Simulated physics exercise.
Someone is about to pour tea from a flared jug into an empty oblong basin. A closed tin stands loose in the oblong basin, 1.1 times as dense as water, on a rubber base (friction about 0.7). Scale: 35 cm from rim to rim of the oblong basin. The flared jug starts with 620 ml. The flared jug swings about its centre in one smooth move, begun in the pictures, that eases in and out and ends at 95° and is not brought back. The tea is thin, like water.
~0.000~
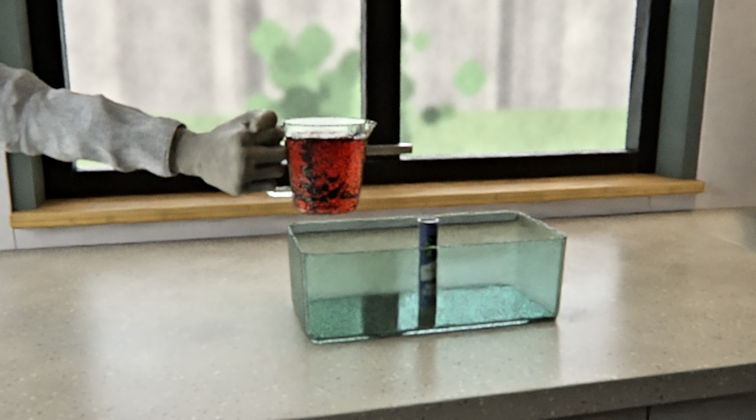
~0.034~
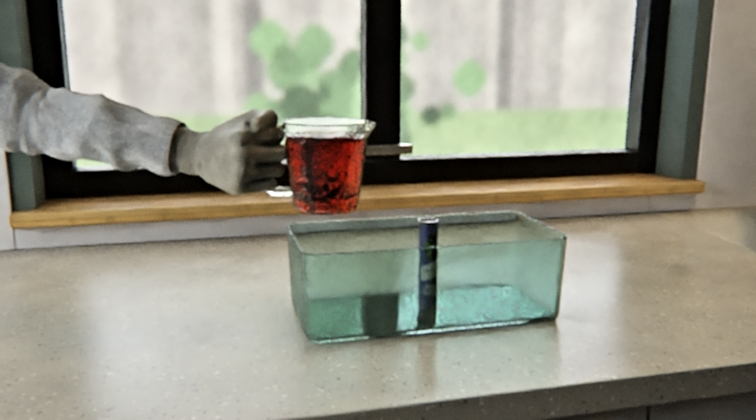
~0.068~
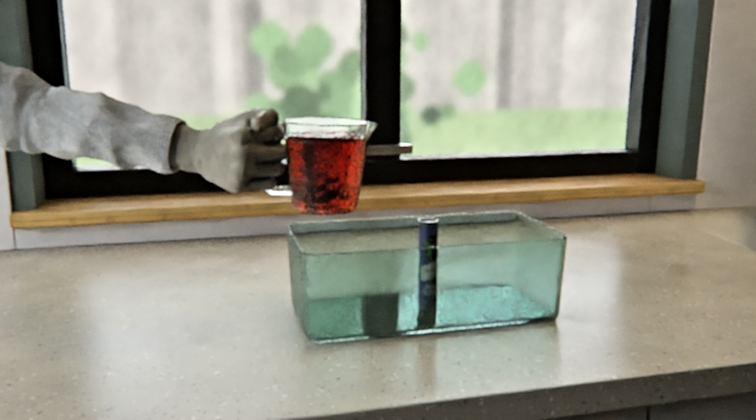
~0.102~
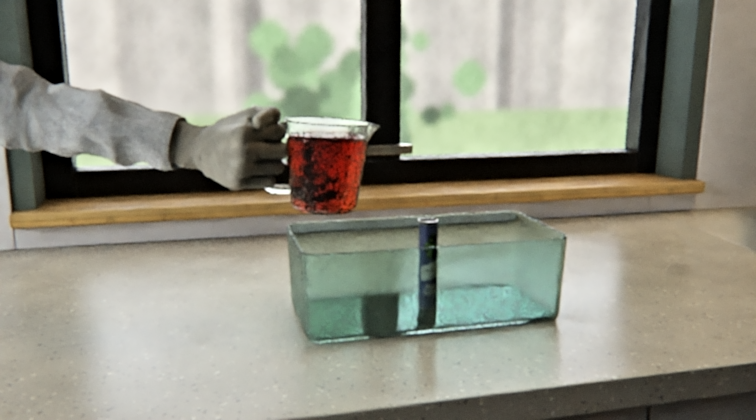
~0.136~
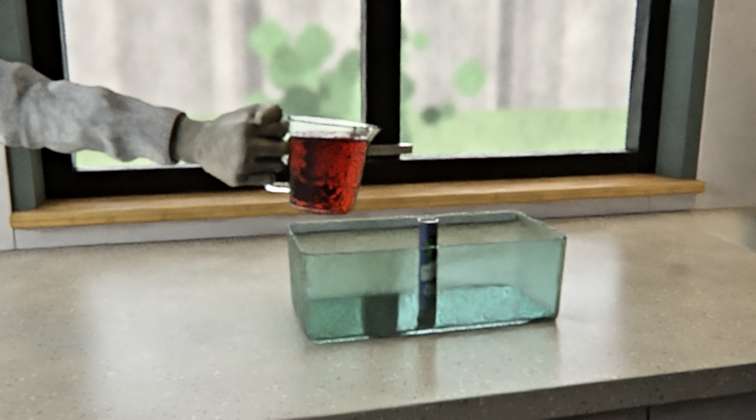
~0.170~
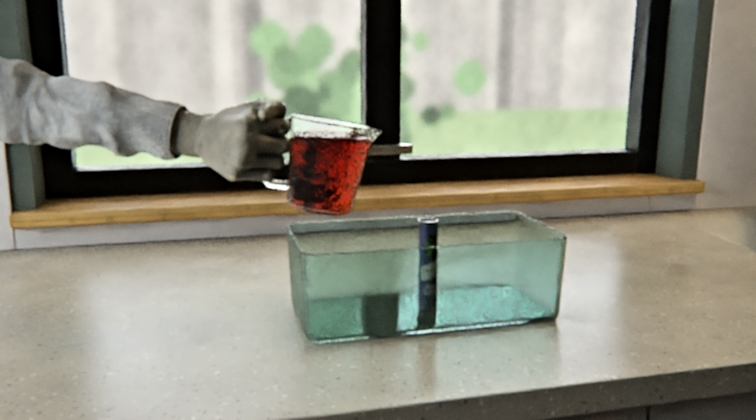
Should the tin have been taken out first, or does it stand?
It falls.
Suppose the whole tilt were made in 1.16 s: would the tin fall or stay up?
Then it topples.
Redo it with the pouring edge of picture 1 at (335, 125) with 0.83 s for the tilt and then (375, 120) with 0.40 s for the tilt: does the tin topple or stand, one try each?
First it stays up; then it falls.
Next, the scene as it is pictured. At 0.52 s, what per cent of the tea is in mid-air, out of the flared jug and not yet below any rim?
About 18 per cent.
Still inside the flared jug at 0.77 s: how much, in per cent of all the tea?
Some 28 per cent.
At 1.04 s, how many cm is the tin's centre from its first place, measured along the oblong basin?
About 10 cm.
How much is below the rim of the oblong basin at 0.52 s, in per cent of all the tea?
Some 5 per cent.
After 0.52 s the tilt is 66° and 78 per cent is still to pour; the tin stands where it began.
After 0.77 s the tilt is 94° and 29 per cent is still to pour; the tin leans 16°.
After 1.04 s the tilt is 95° and 4 per cent is still to pour; the tin lies on its side.
After 1.33 s the tilt is 95° and 1 per cent is still to pour; the tin lies on its side.
In the end the tin lies on its side.
